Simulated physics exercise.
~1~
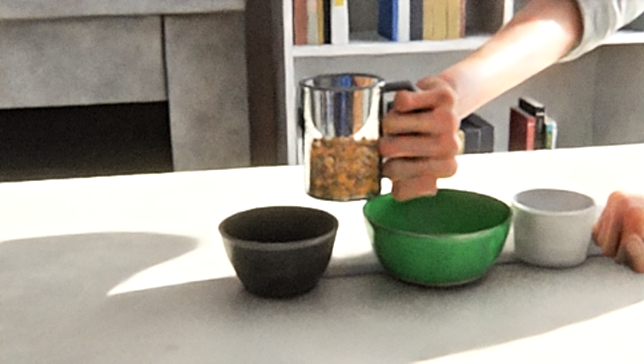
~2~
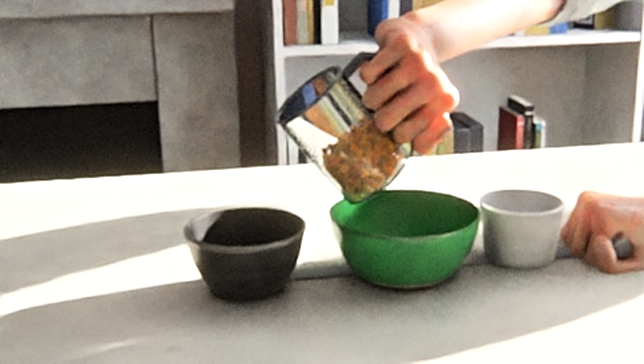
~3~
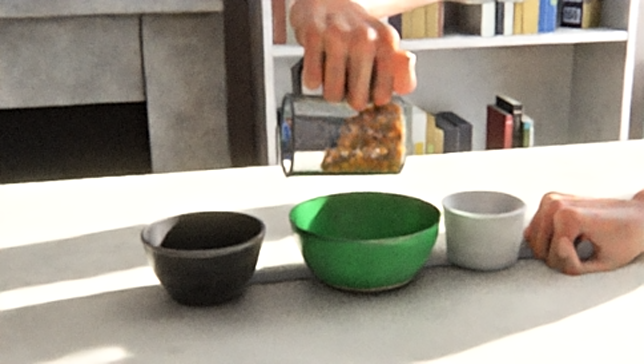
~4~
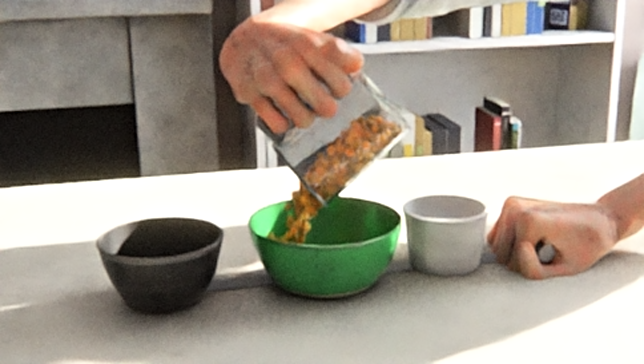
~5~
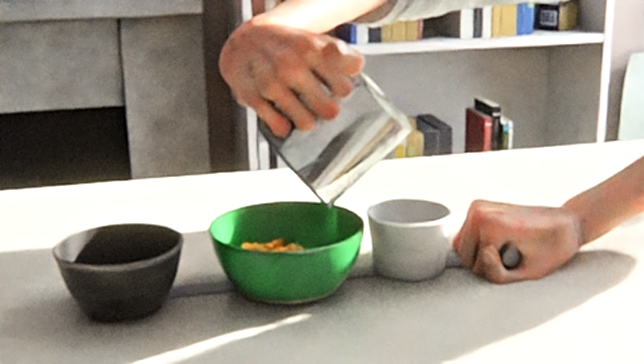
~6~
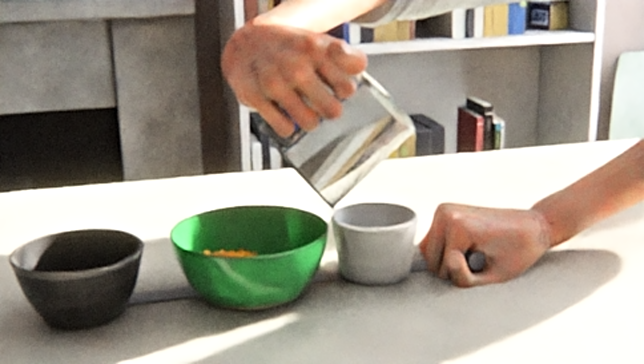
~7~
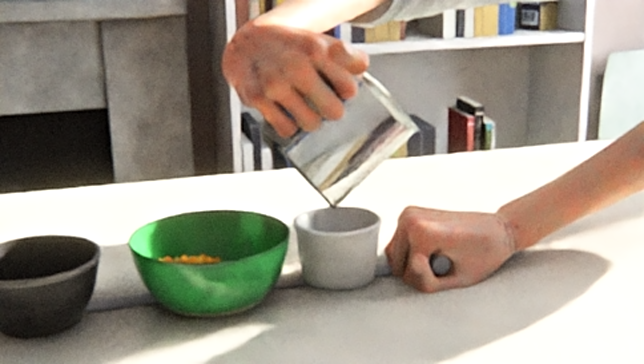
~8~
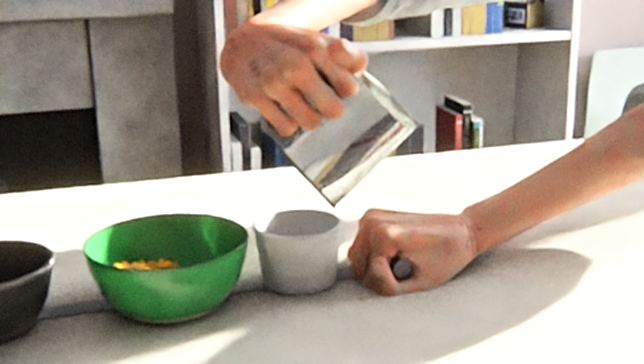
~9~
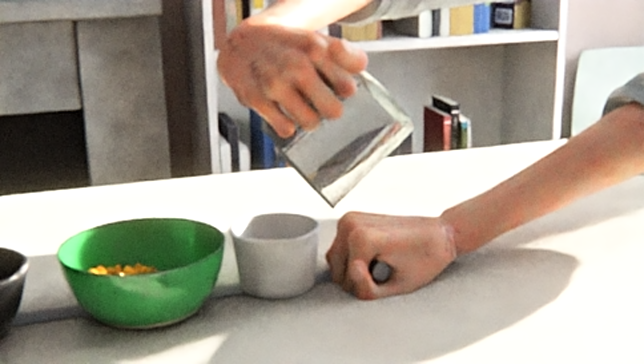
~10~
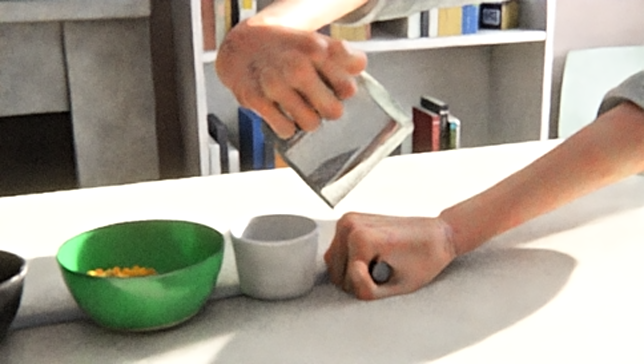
On a sunlit table, a hand tips dried corn from a clear cup into a green bowl as three dishes slide left.
